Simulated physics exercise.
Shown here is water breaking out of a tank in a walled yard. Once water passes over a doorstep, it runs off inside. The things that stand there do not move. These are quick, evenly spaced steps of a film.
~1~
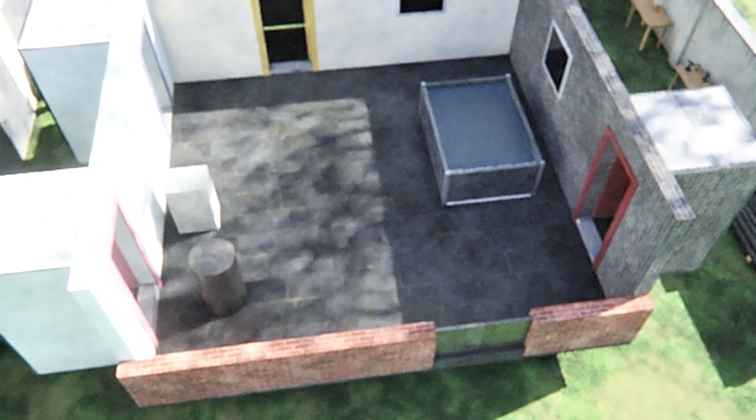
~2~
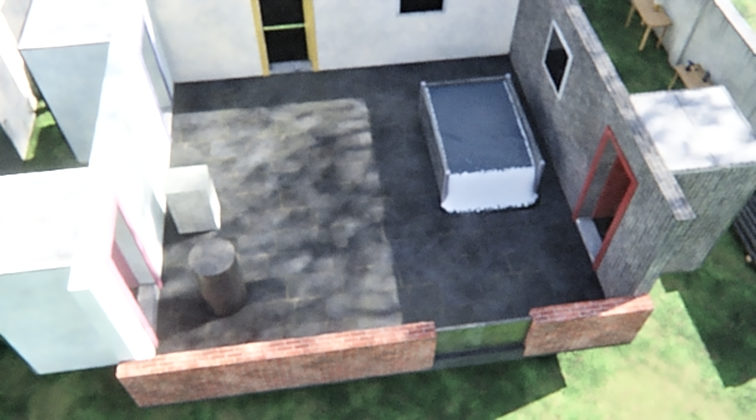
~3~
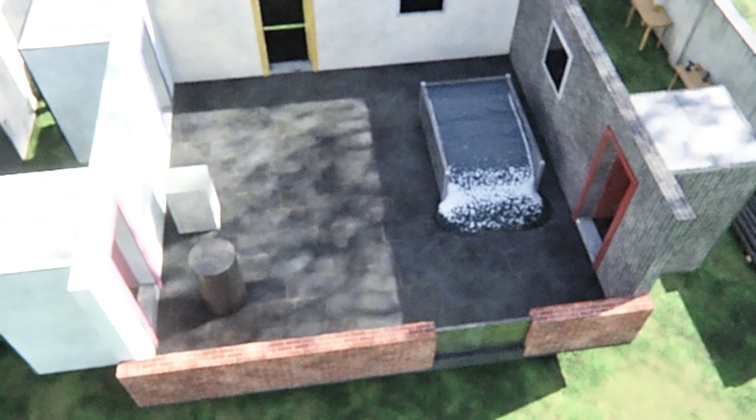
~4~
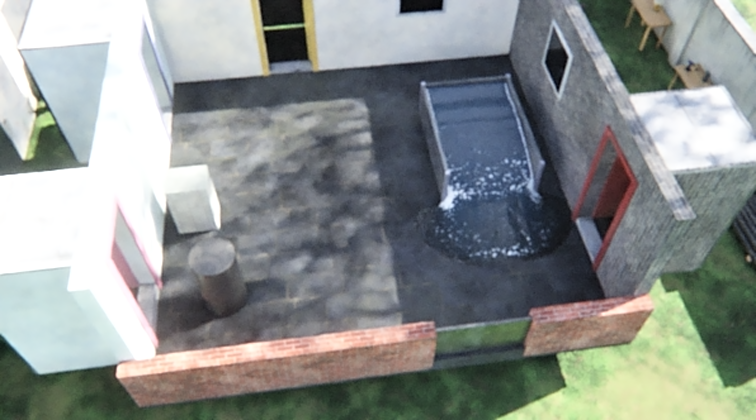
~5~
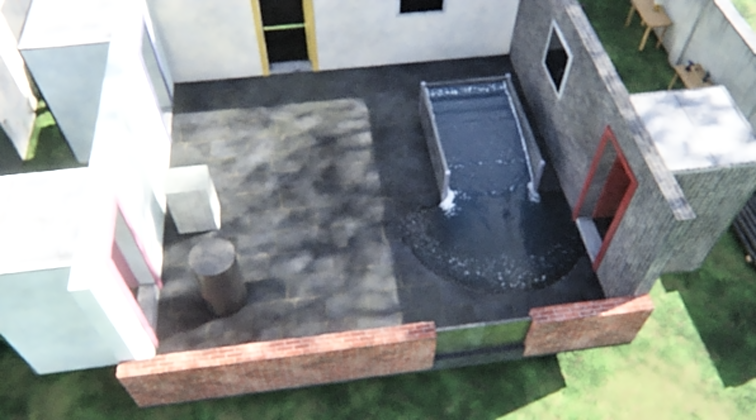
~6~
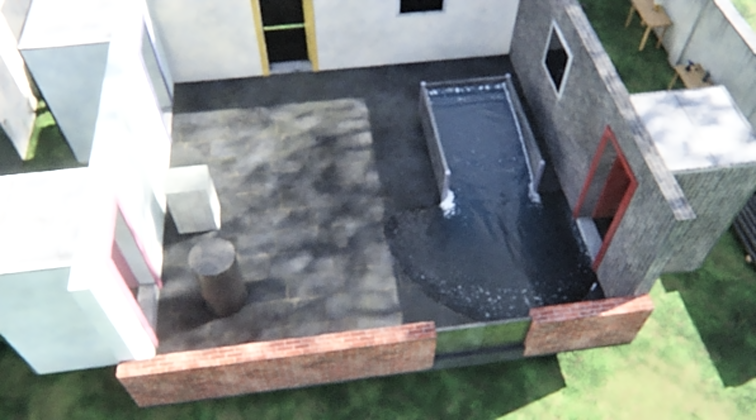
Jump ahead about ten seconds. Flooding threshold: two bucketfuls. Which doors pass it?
The red door passes it; the yellow door does not pass it; the pink door does not pass it; the blue door does not pass it.
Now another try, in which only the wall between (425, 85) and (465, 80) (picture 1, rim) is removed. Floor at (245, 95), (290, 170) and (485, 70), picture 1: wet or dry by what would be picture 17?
Point by point: Swamped, untouched and swamped.
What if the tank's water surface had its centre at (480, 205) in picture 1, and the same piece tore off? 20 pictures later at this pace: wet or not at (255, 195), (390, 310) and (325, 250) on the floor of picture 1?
In order: Submerged, submerged, submerged.
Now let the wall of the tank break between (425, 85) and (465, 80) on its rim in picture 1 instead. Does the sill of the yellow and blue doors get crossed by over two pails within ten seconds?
So here's how it goes: Yellow door stays within bounds, while blue door runs over.
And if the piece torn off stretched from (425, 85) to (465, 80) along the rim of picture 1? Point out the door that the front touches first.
You want the door marked yellow.
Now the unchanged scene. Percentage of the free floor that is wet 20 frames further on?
Close to 35 %.
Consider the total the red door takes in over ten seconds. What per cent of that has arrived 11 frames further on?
Share by then: About 10 in a hundred.
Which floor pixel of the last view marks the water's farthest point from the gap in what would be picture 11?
I'd say near (389, 351).
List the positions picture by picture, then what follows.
Still water in the tank at (479, 125), in the first frame.
The front is at (447, 210), out from the gap at (490, 188), in the second frame.
The front is at (546, 214), out from the gap at (490, 189), in the third frame.
The front is at (554, 246), out from the gap at (490, 190), in the fourth frame.
The front is at (490, 288), out from the gap at (490, 190), in the fifth frame.
Water pours out at (490, 190) and has run to a hidden place, in the sixth frame.
A moment on, water covers 20 % of the floor; the red door wet at the sill, nothing in, the yellow door not reached, the pink door not reached, the blue door not reached.
Next, water covers 25 % of the floor; the red door under two buckets in, the yellow door not reached, the pink door not reached, the blue door not reached.
Then, water covers 35 % of the floor; the red door over two buckets in, the yellow door not reached, the pink door wet at the sill, nothing in, the blue door not reached.
Later, water covers 65 % of the floor; the red door far over two buckets in, the yellow door not reached, the pink door wet at the sill, nothing in, the blue door not reached.
In the end, water covers 95 % of the floor; the red door far over two buckets in, the yellow door wet at the sill, nothing in, the pink door wet at the sill, nothing in, the blue door under two buckets in.
